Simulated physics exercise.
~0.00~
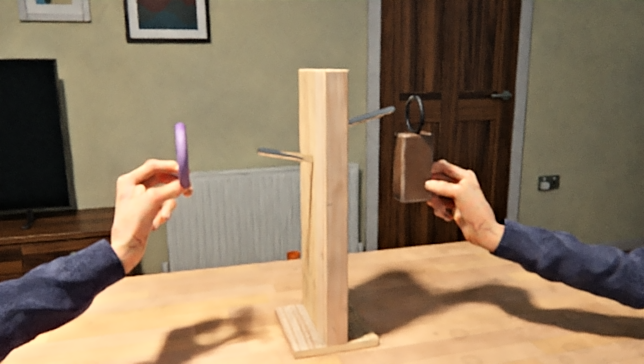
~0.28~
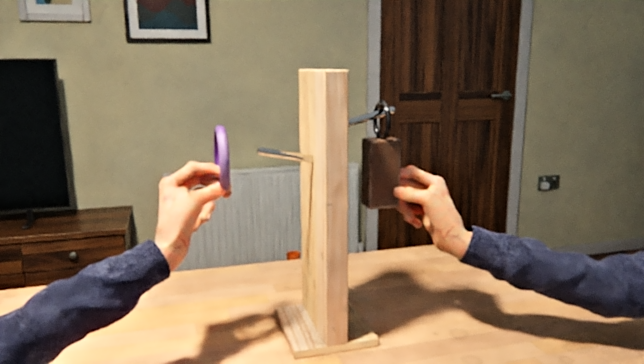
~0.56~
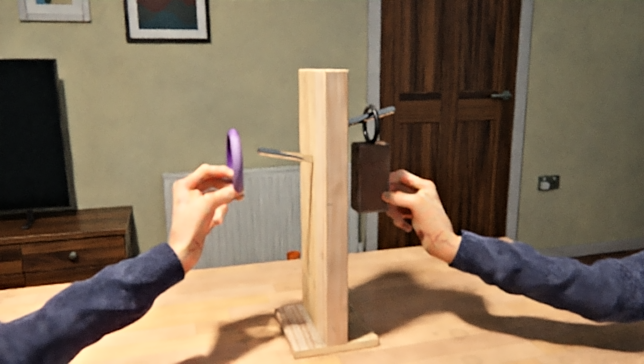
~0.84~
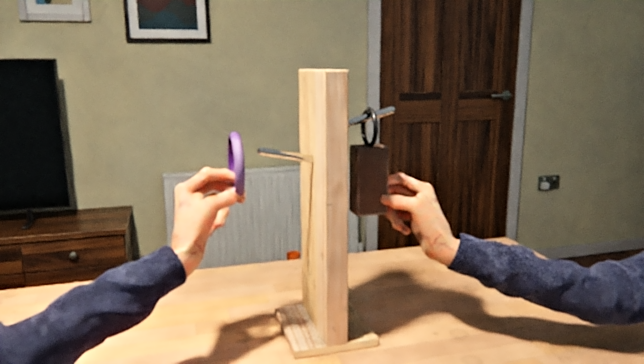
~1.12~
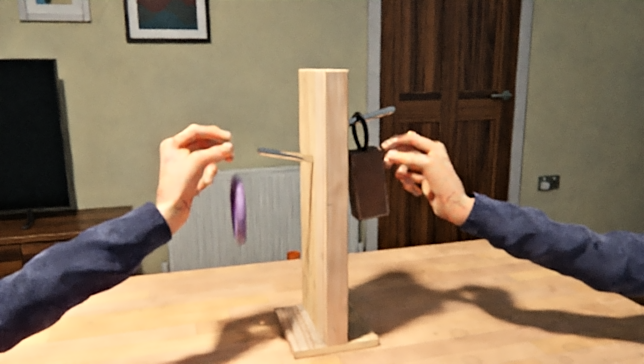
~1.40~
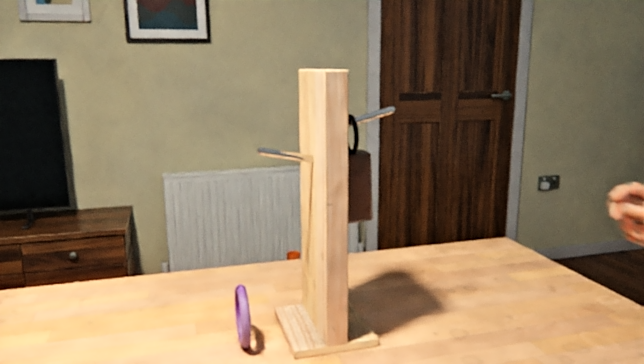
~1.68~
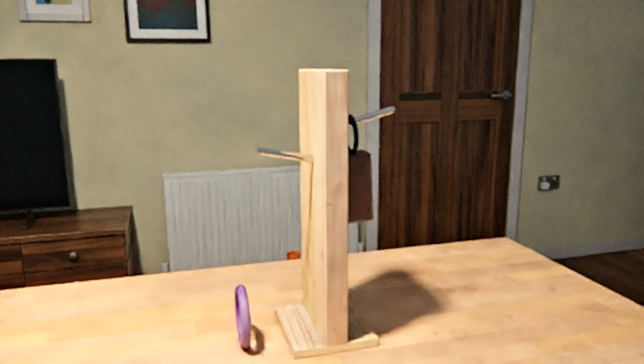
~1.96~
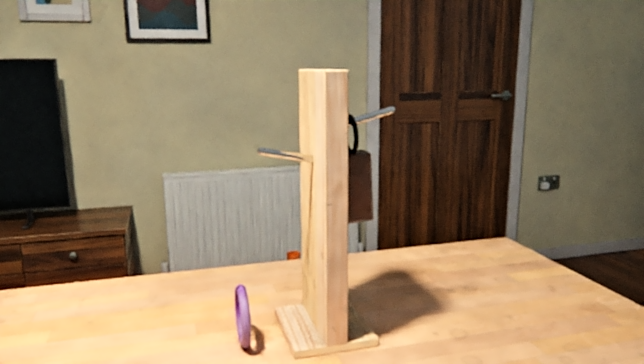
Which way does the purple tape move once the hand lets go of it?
The purple tape moves down, dropping beside the left peg to the table.
